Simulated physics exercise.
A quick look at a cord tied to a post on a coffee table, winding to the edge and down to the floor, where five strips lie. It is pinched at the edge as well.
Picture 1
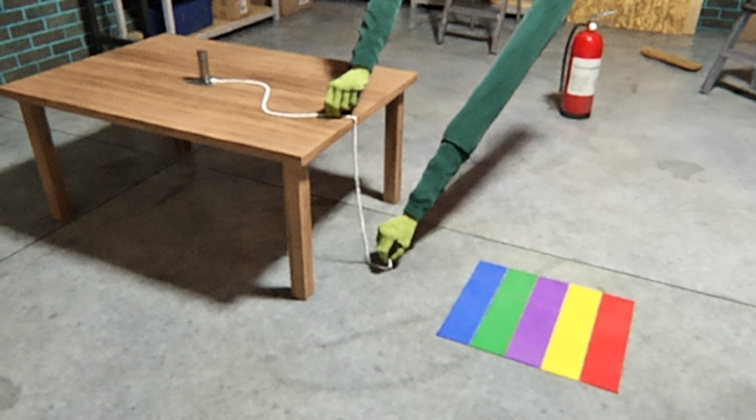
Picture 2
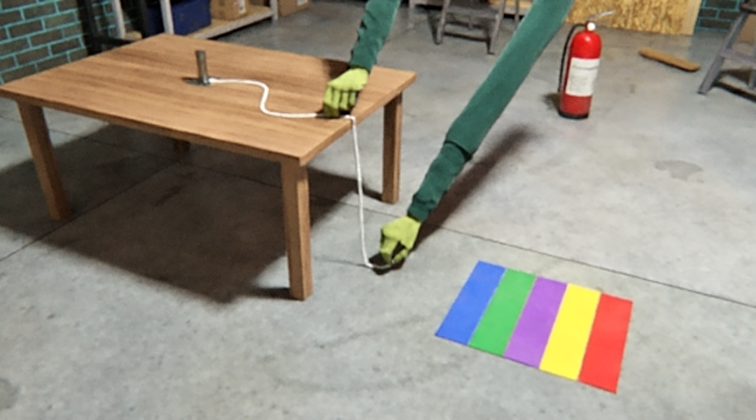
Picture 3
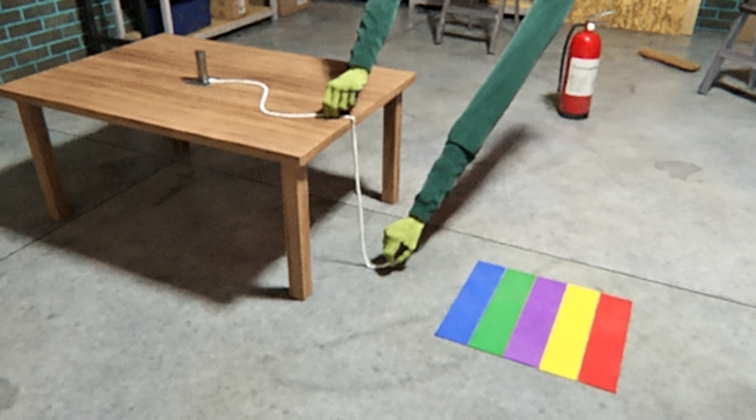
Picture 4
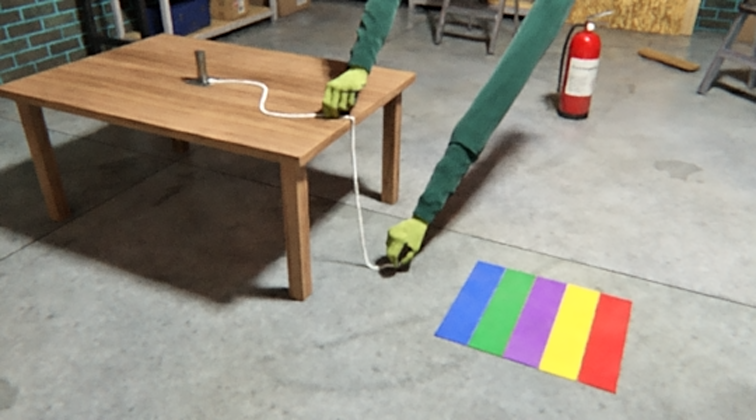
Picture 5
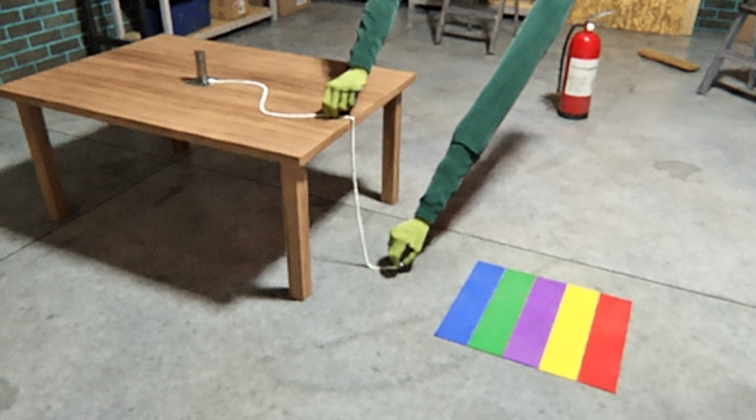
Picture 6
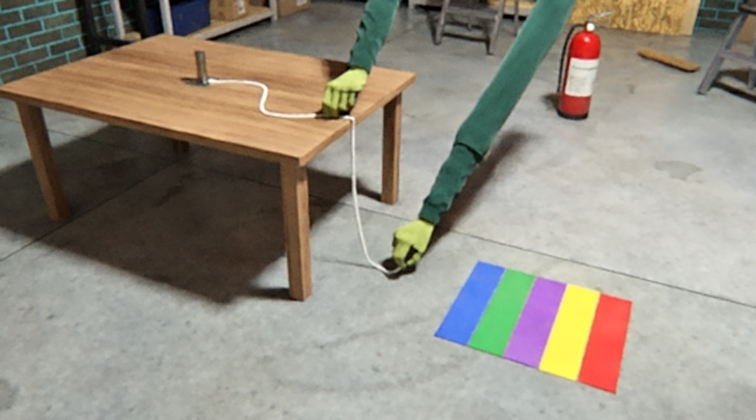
A gloved hand near the floor holds the end of a white cord and eases it slightly to the right, toward five coloured strips. The other hand stays still, pinching the cord at the table's edge, while the stretch on the tabletop, winding from a small post, keeps its shape.
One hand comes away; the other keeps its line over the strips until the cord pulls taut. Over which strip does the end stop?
The end stops over the purple strip.
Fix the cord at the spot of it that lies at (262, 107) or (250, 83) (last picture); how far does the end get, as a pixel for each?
About (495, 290) and (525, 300).
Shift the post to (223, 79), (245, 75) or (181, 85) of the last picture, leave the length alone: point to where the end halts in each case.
In that order: (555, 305), (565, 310) and (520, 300).
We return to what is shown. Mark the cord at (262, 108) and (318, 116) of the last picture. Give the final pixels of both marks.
The first at (302, 107), the second at (357, 128).
Soon after, end near (473, 284); over blue.
After that, end near (514, 296); over green.
At the stop, end near (537, 302); over purple. It gets as far as the purple strip.
